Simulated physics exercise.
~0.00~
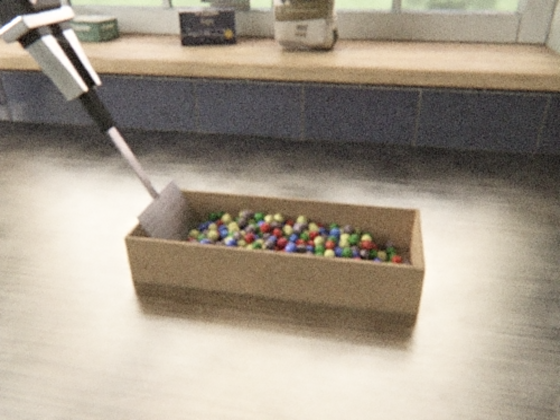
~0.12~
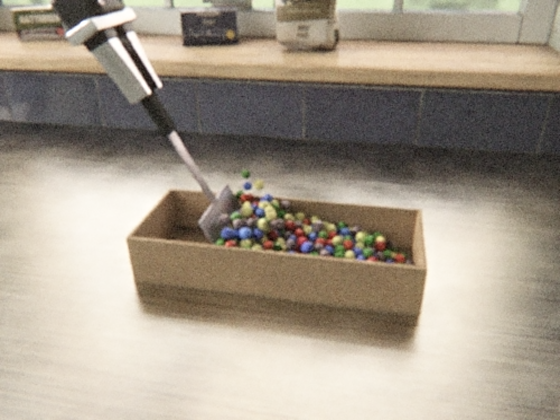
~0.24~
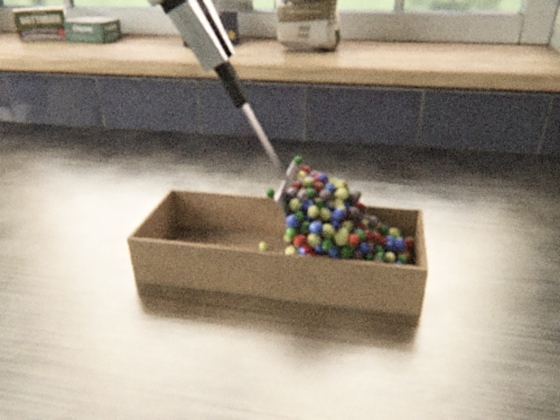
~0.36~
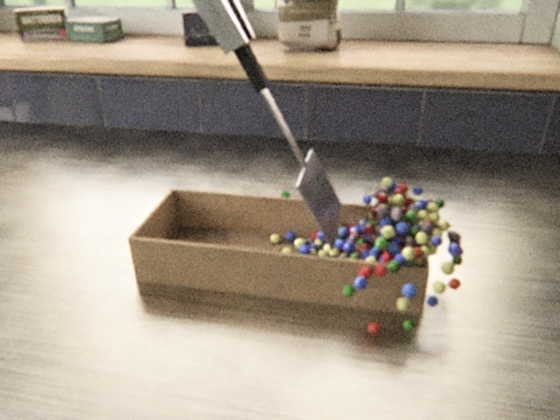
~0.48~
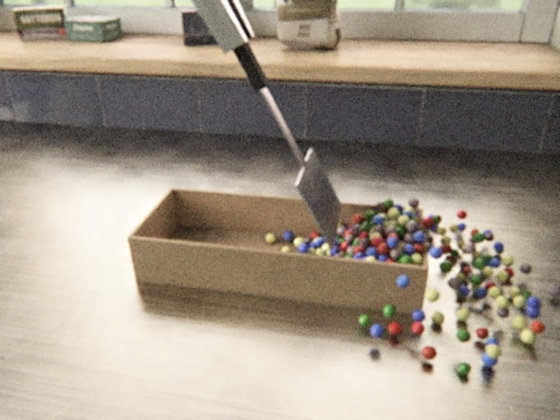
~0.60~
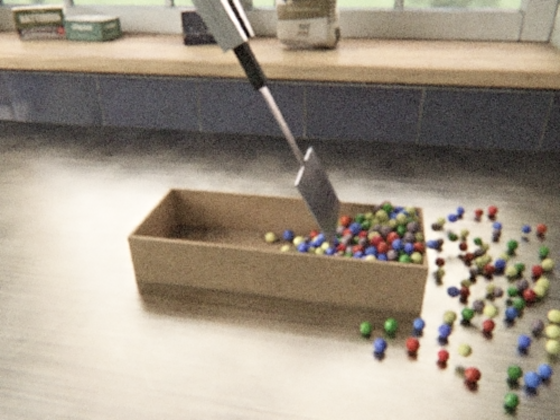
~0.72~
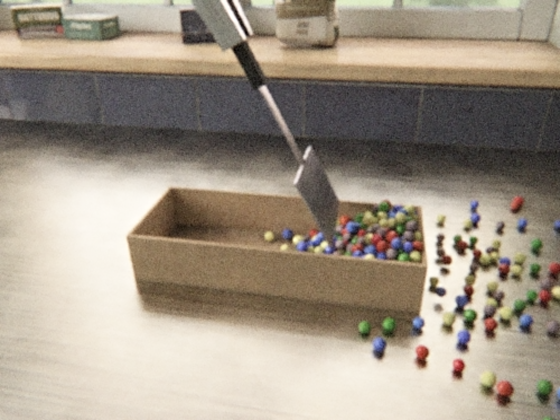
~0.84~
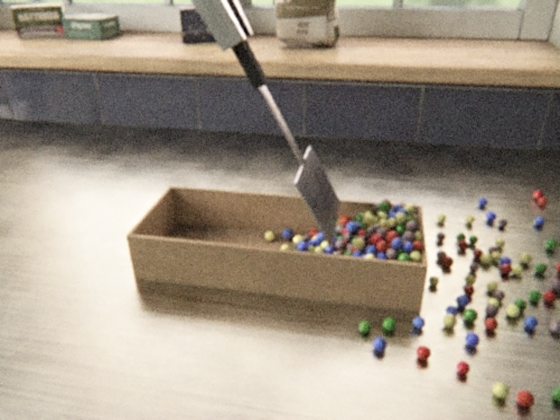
On a pale, glossy counter in a kitchen, seen from slightly above, an open light-brown tray sits below a wooden windowsill that holds small boxes and a jar, with blue tiles beneath it. A robot arm in white and black lowers a grey paddle into the tray's left end, beside a layer of small round sweets in many colours. The paddle sweeps right, piling them into a tall heap. It stops short of the right end, and part of the heap spills over the rim. The sweets scatter across the counter at right, while many remain in the tray against the still paddle.
